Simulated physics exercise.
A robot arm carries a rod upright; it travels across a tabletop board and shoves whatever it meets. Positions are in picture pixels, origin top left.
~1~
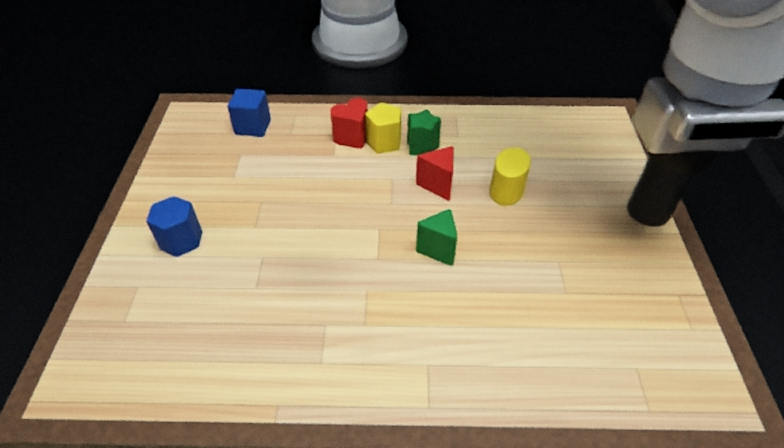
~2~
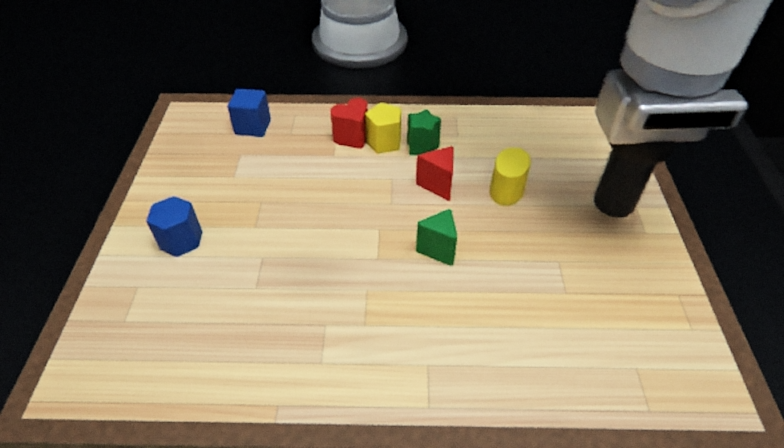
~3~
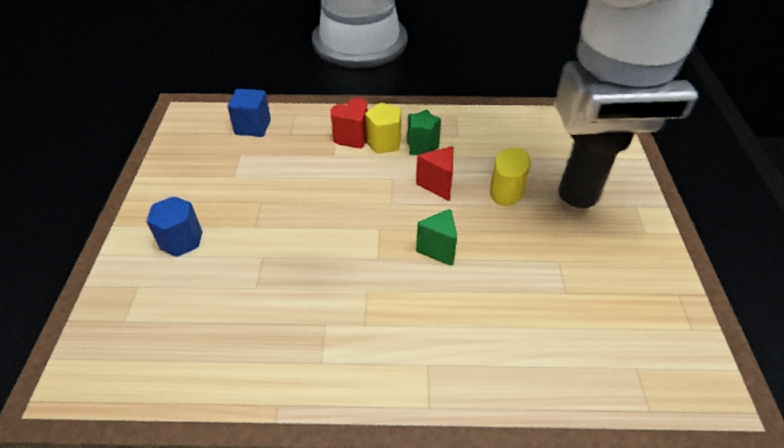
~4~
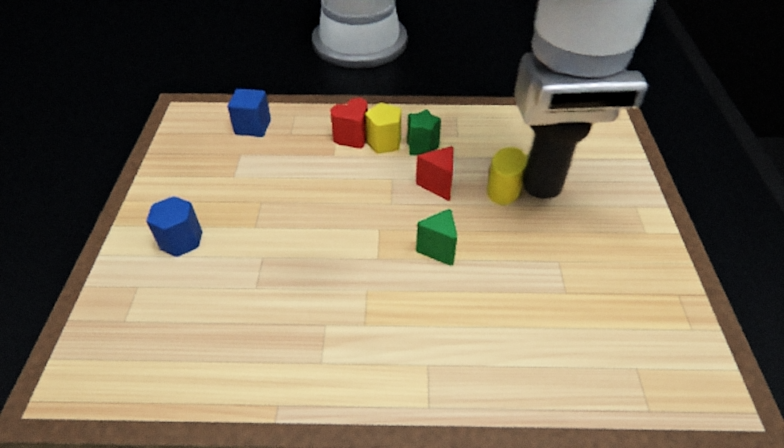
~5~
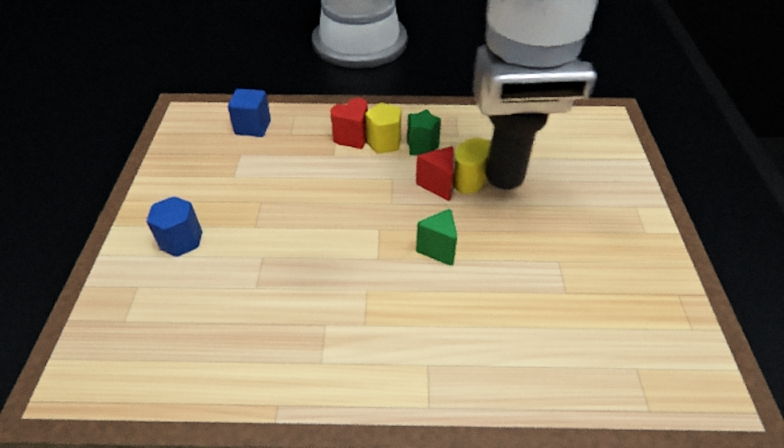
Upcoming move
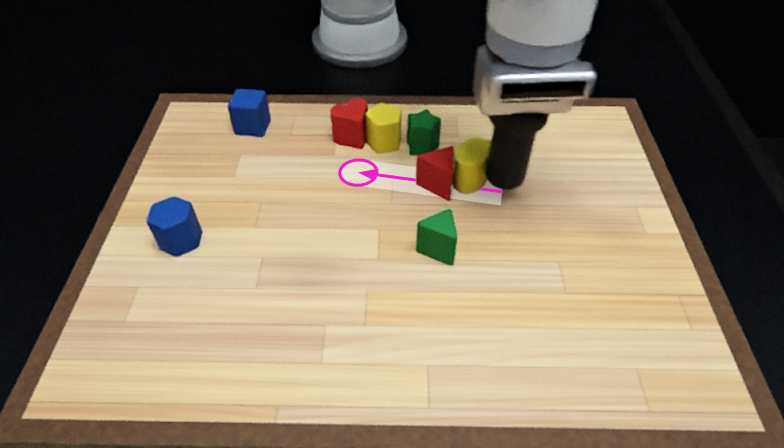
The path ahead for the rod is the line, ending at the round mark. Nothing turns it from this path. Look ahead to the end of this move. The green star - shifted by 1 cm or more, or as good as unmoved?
By the last moment of the path, the green star has shifted.
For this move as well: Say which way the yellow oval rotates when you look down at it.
It goes clockwise.
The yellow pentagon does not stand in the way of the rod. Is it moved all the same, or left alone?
That block gets shifted.
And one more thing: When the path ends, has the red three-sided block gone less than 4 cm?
No, it doesn't check out.
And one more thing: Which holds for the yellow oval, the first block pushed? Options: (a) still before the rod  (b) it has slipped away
b.
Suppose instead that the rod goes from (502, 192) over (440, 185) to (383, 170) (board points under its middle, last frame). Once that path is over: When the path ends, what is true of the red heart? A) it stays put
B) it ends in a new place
I'll go with A - it stays put.
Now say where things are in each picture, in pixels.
The first picture shows rod tip at (648, 213); block tops, yellow pentagon at (385, 114); green star at (424, 119); red three-sided block at (441, 157); yellow oval at (513, 161).
The second picture shows rod at (614, 204); blocks unchanged.
The third picture shows rod at (578, 195); blocks unchanged.
The fourth picture shows rod at (542, 187); yellow oval at (510, 160).
The fifth picture shows rod at (505, 177); yellow pentagon at (385, 114); green star at (424, 119); red three-sided block at (441, 157); yellow oval at (474, 150).
Path on the board, from (502, 192) directly to (358, 172).
The first path, step by step. One third of the way, rod at (453, 171); green star at (421, 116); red three-sided block at (409, 155), turned 55° anticlockwise; yellow oval at (430, 137), turned 40° clockwise.
Two thirds of the way, rod at (405, 164); yellow pentagon at (379, 105), turned 30° anticlockwise; green star at (417, 108), turned 20° clockwise; red three-sided block at (363, 149), turned 55° anticlockwise; yellow oval at (402, 125), turned 105° clockwise.
At the end, rod at (357, 158); yellow pentagon at (377, 103), turned 40° anticlockwise; green star at (417, 108), turned 25° clockwise; red three-sided block at (314, 145), turned 60° anticlockwise; yellow oval at (399, 123), turned 120° clockwise.
